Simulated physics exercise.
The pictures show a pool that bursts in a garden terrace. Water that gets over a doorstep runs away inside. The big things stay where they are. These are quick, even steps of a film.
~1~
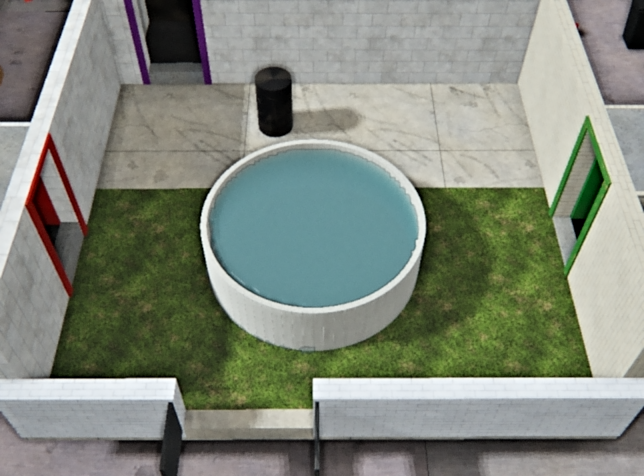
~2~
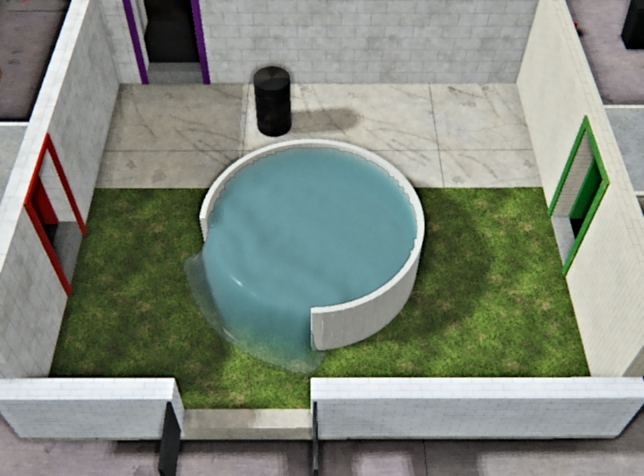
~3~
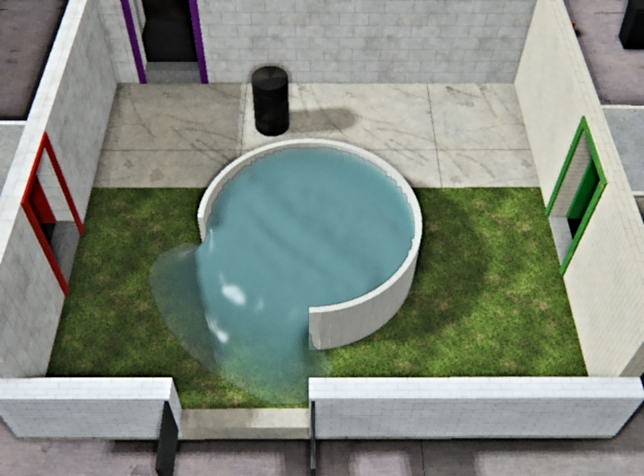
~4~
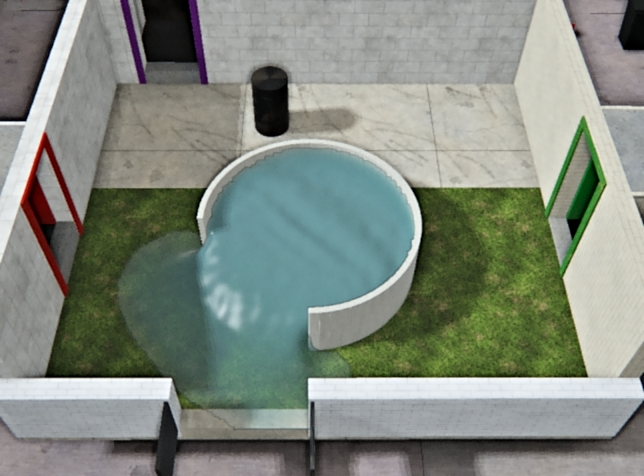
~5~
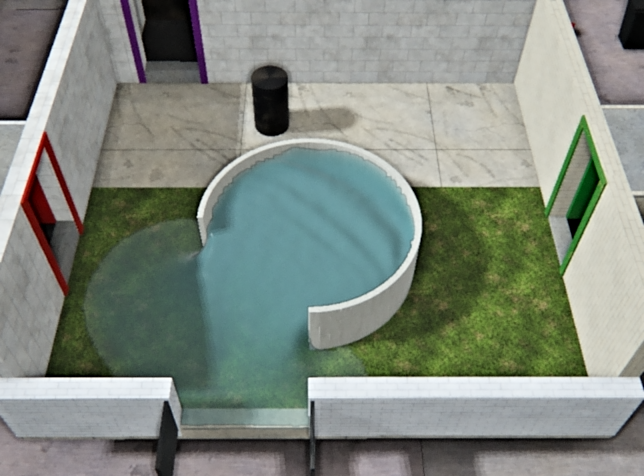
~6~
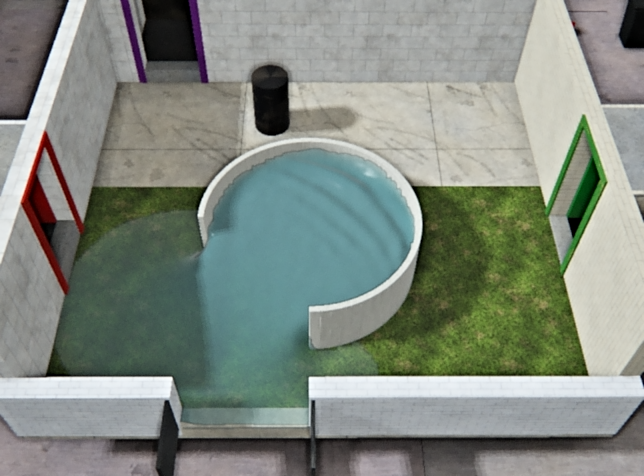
A round white pool in a walled garden stood full and still, then its front left side broke open, and the water poured out across the grass, spreading toward the front opening and the left wall.
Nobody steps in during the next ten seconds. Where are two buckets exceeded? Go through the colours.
One by one: The purple door holds within the limit; the green door holds within the limit; the red door holds within the limit.
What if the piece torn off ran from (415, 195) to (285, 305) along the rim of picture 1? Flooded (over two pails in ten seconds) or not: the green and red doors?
My reading: Green floods; red keeps below it.
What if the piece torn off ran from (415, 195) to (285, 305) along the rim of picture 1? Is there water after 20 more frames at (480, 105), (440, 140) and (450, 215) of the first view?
In turn: Wet, covered, covered.
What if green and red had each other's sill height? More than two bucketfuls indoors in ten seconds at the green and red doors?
One by one: Green takes less; red is over.
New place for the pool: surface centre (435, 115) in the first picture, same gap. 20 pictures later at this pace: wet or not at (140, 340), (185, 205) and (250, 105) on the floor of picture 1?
As listed: Flooded, under water, no water.
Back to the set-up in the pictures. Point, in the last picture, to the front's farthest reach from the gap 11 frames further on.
I would point to (101, 154).
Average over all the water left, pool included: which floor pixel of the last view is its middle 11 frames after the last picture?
Near (223, 296).
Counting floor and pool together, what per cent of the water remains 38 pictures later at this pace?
Near 64 in a hundred.
A moment on, water covers 25 % of the floor; the purple door not reached, the green door not reached, the red door wet at the sill, nothing in.
Next, water covers 30 % of the floor; the purple door not reached, the green door not reached, the red door wet at the sill, nothing in.
Then, water covers 50 % of the floor; the purple door wet at the sill, nothing in, the green door not reached, the red door wet at the sill, nothing in.
Later, water covers 75 % of the floor; the purple door under two buckets in, the green door not reached, the red door wet at the sill, nothing in.
In the end, water covers 100 % of the floor; the purple door under two buckets in, the green door wet at the sill, nothing in, the red door wet at the sill, nothing in.
